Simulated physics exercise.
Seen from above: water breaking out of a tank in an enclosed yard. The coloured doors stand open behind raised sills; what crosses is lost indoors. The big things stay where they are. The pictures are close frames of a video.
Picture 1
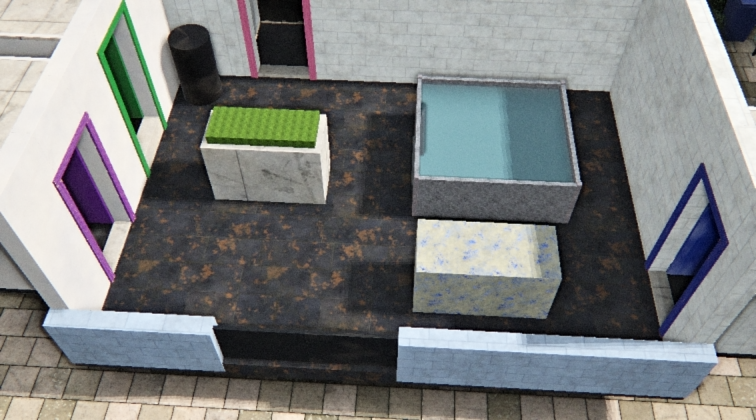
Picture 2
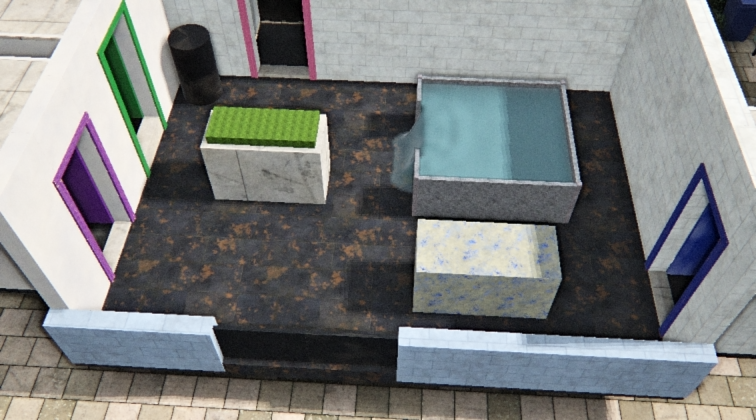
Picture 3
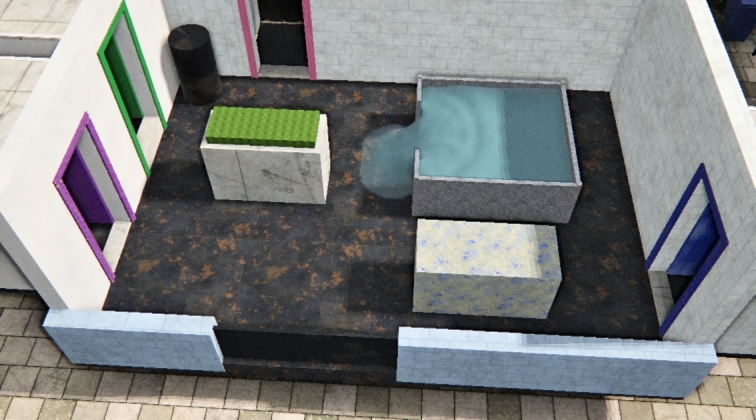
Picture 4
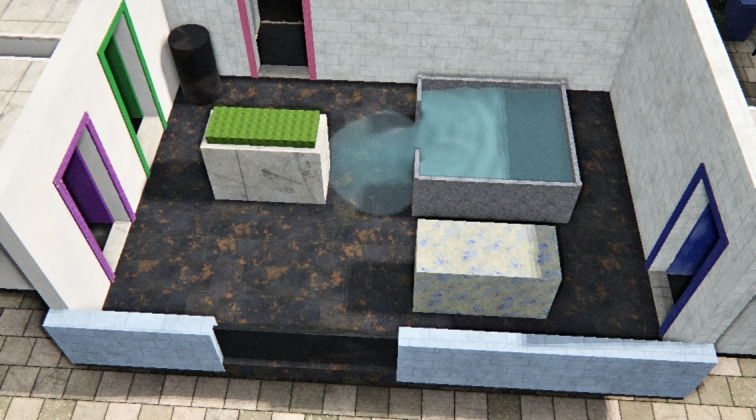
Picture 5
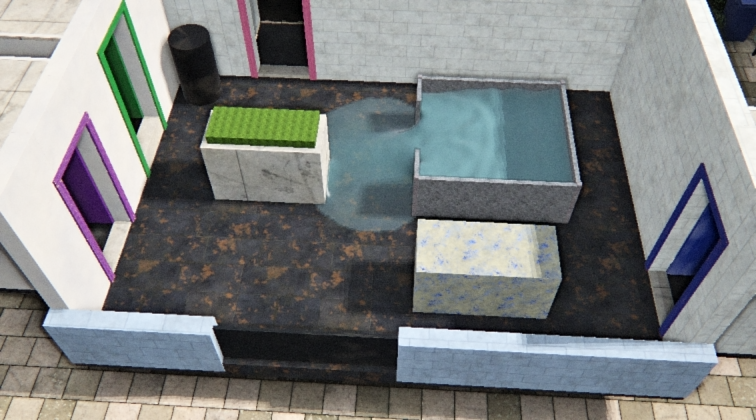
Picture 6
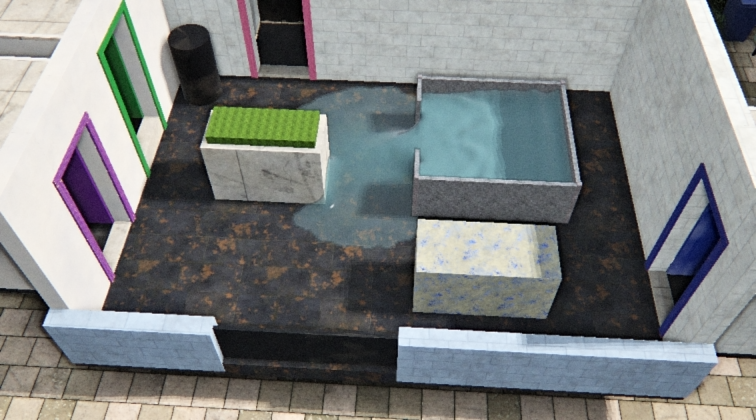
Water burst through a gap in the left side of a raised grey tank in a walled yard, spread across the dark floor to the grass-topped block, and flowed partly around it.
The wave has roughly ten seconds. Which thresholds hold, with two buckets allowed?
One by one: The blue door floods; the green door holds within the limit; the purple door floods; the pink door floods.
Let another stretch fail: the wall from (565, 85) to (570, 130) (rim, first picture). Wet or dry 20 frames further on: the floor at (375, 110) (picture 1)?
Verdict: Covered.
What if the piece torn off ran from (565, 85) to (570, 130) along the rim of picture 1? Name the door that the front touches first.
I say the one in blue.
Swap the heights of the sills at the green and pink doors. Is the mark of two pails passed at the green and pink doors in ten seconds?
My reading: Green door is over; pink door is under.
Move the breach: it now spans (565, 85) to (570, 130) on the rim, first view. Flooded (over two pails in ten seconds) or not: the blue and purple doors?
Then: The blue door takes more; the purple door takes more.
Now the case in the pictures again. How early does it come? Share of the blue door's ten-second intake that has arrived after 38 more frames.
Some 5 per cent.
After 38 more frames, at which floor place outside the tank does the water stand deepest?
I would point to (192, 83).
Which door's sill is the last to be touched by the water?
I say the blue door.
A moment on, water covers 35 % of the floor; the blue door not reached, the green door wet at the sill, nothing in, the purple door not reached, the pink door wet at the sill, nothing in.
Next, water covers 50 % of the floor; the blue door not reached, the green door wet at the sill, nothing in, the purple door wet at the sill, nothing in, the pink door under two buckets in.
Then, water covers 65 % of the floor; the blue door not reached, the green door wet at the sill, nothing in, the purple door wet at the sill, nothing in, the pink door over two buckets in.
Later, water covers 75 % of the floor; the blue door under two buckets in, the green door wet at the sill, nothing in, the purple door over two buckets in, the pink door far over two buckets in.
In the end, water covers 100 % of the floor; the blue door over two buckets in, the green door wet at the sill, nothing in, the purple door far over two buckets in, the pink door far over two buckets in.
